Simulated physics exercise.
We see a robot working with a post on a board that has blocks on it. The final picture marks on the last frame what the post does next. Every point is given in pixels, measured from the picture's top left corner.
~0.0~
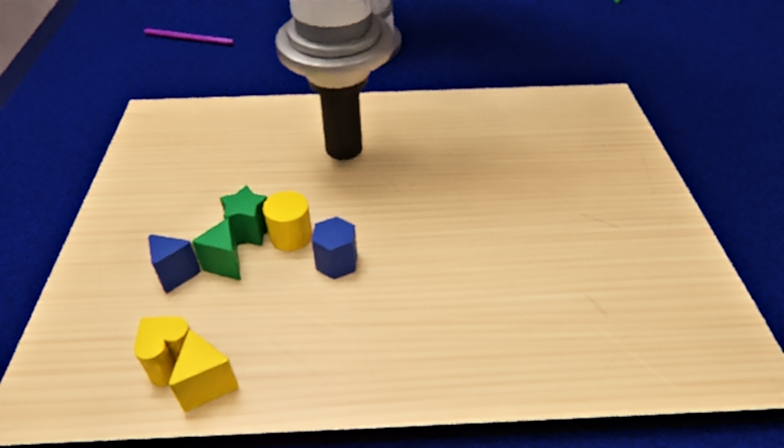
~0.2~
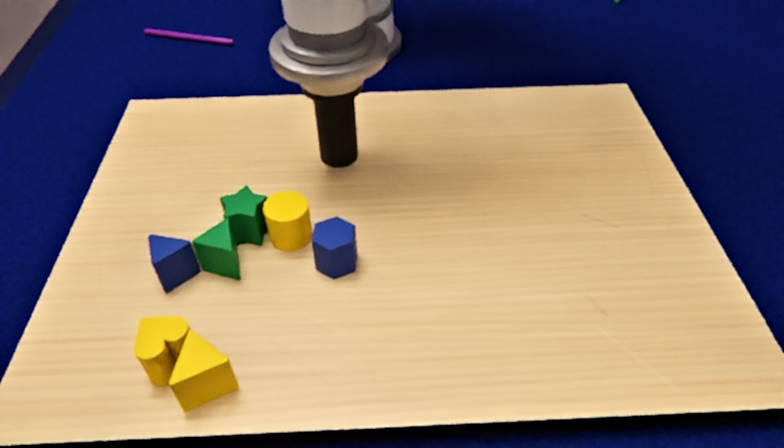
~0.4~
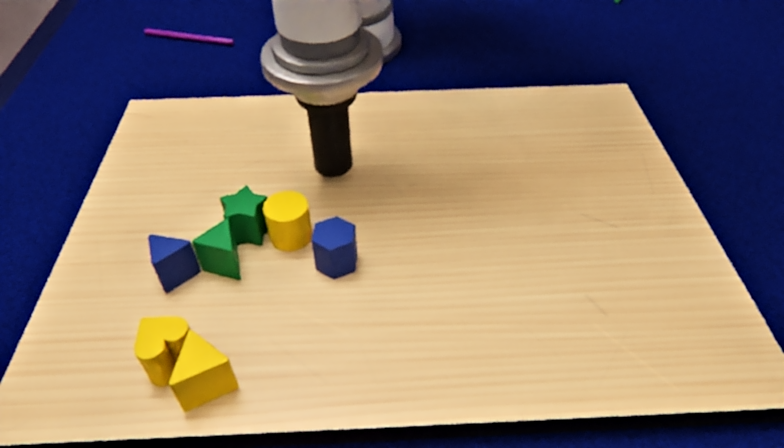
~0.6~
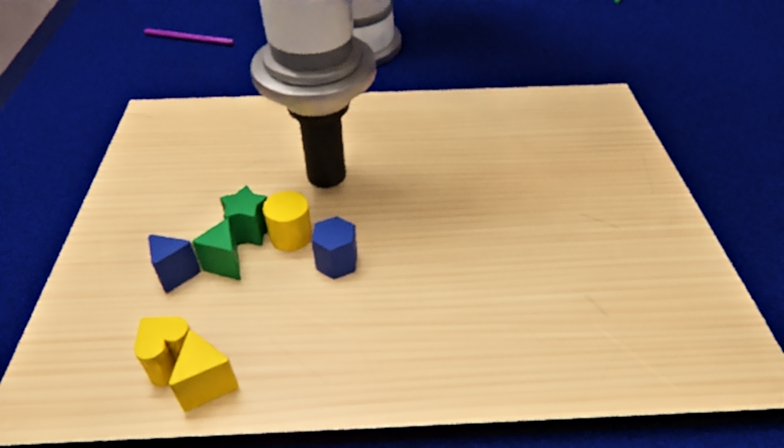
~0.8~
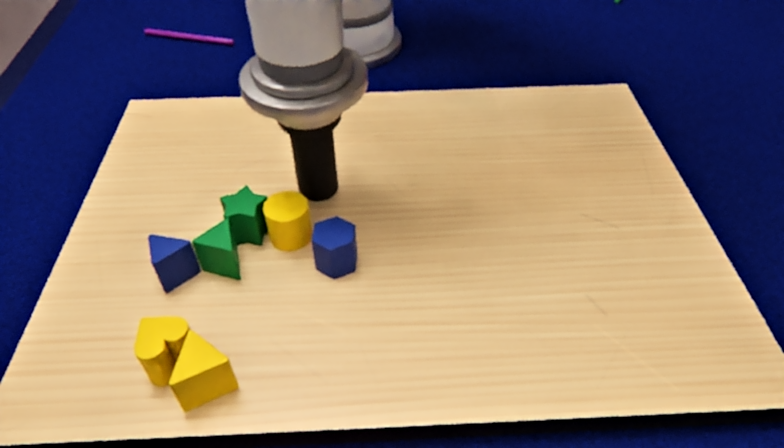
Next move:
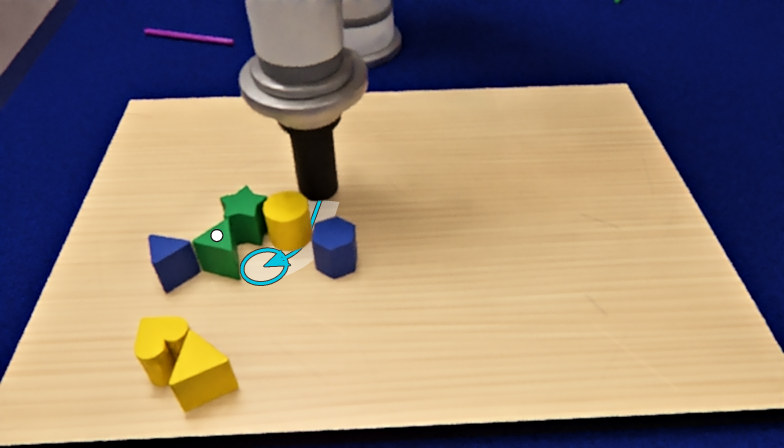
In the video, a robot arm with a black post moves slowly down and slightly left over a wooden board, nearing a yellow round block and a blue hexagon, while all the blue, green and yellow blocks stay still.
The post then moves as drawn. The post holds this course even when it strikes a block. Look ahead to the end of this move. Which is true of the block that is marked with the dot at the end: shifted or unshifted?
The block moves away from its spot.
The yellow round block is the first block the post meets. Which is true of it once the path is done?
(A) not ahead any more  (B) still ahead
That would be B.
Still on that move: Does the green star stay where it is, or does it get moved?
The green star will stay where it stands.
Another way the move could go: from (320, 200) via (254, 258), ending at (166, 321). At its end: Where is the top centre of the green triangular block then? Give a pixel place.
Most likely (116, 287).
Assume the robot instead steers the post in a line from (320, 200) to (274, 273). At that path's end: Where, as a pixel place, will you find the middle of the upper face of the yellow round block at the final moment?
I expect it at (229, 271).
The drawn path runs from (320, 200) by way of (311, 224) and (298, 250) to (264, 266); the dot is on the green triangular block.
The first path, step by step. One third of the way, post (309, 214); yellow round block (274, 220).
Two thirds of the way, post (295, 239); yellow round block (251, 242).
At the end, post (261, 255); green triangular block (202, 238), turned 55° clockwise; green star not moved; yellow round block (218, 262); blue hexagon not moved.
